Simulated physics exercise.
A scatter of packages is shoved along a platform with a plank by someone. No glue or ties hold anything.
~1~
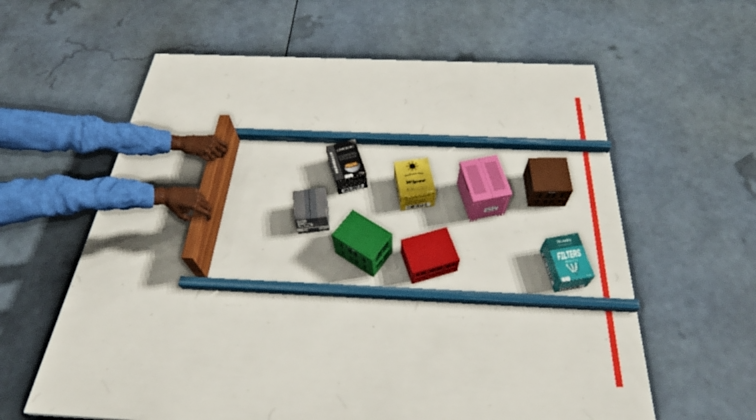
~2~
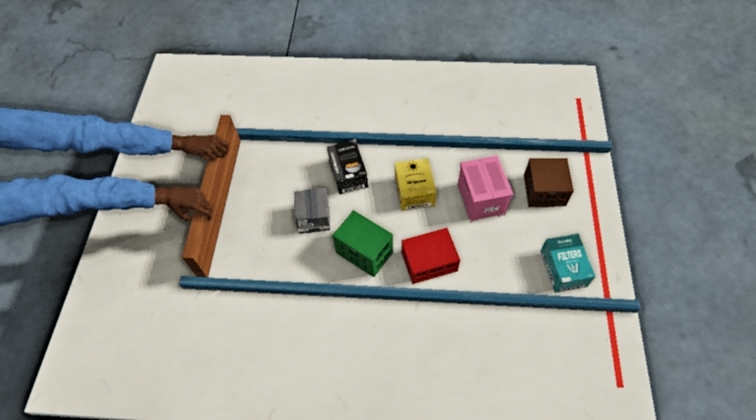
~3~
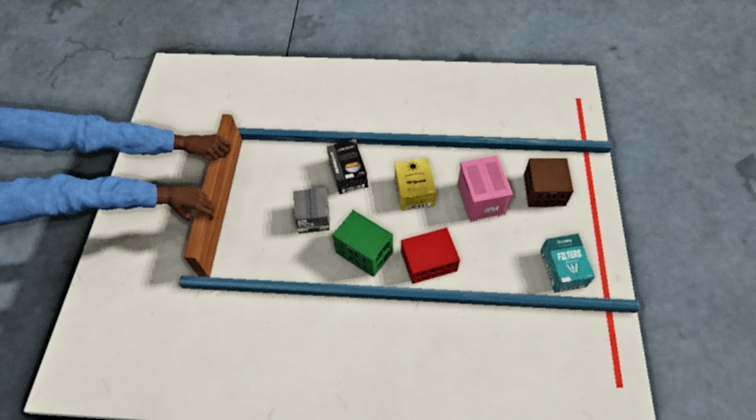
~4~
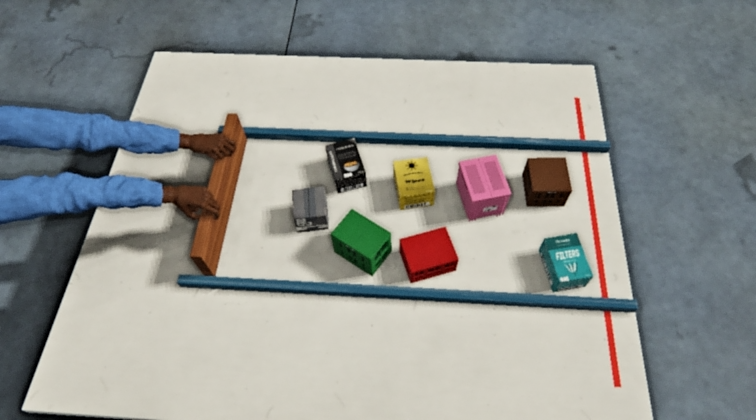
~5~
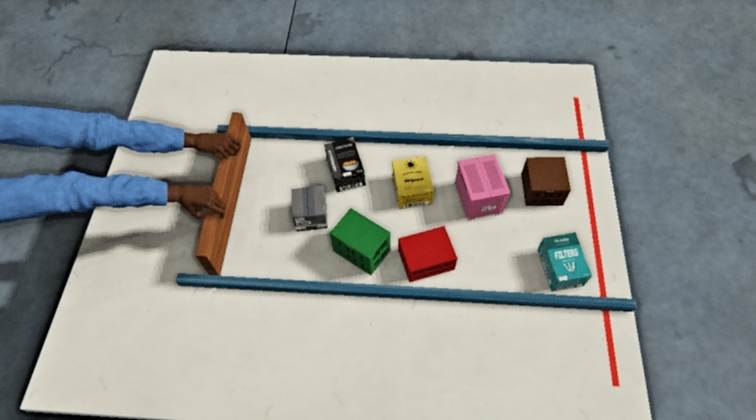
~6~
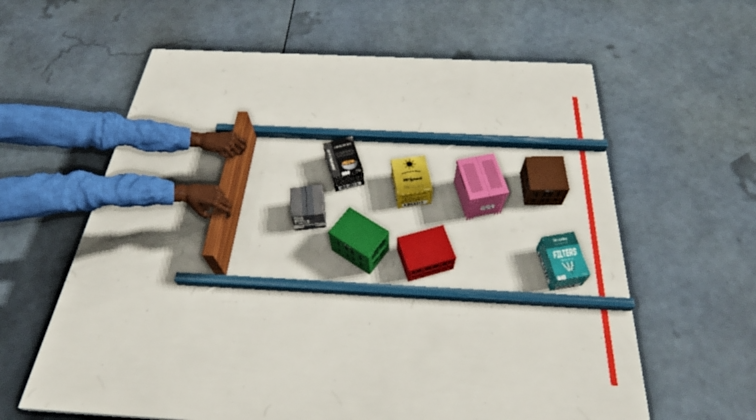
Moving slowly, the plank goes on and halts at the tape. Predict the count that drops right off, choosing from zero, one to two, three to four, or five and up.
No fewer than five are pushed off.
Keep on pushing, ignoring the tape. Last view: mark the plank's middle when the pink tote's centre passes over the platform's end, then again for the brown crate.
Pink tote: (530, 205); brown crate: (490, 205).
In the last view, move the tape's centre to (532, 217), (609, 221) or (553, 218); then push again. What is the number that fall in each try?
So, reaching the ground: 3, then 8, then 3.
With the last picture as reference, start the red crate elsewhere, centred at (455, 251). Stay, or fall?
It drops over the edge from there.
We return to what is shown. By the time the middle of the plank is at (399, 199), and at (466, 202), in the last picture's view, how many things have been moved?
That gives 6 for the first and 8 for the second.
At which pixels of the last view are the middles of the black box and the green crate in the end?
For the black box it's (607, 179), and for the green crate it's (624, 270).
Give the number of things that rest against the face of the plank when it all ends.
Contact count: 3.
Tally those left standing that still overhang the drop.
So the number is 3.
A little later, none off yet; turquoise box at rest near (562, 261); brown crate at rest near (544, 181); pink tote at rest near (479, 187).
Next, none off yet; turquoise box at rest near (562, 261); brown crate shifted a little near (560, 182); pink tote shifted about its own width near (523, 192).
Later still, one off so far; turquoise box shifted about its own width near (632, 266); brown crate dropping near (626, 239); pink tote shifted well along near (615, 197).
When it is over, the number that fall off is five or more; down, yellow box, red crate, pink tote, brown crate and turquoise box.
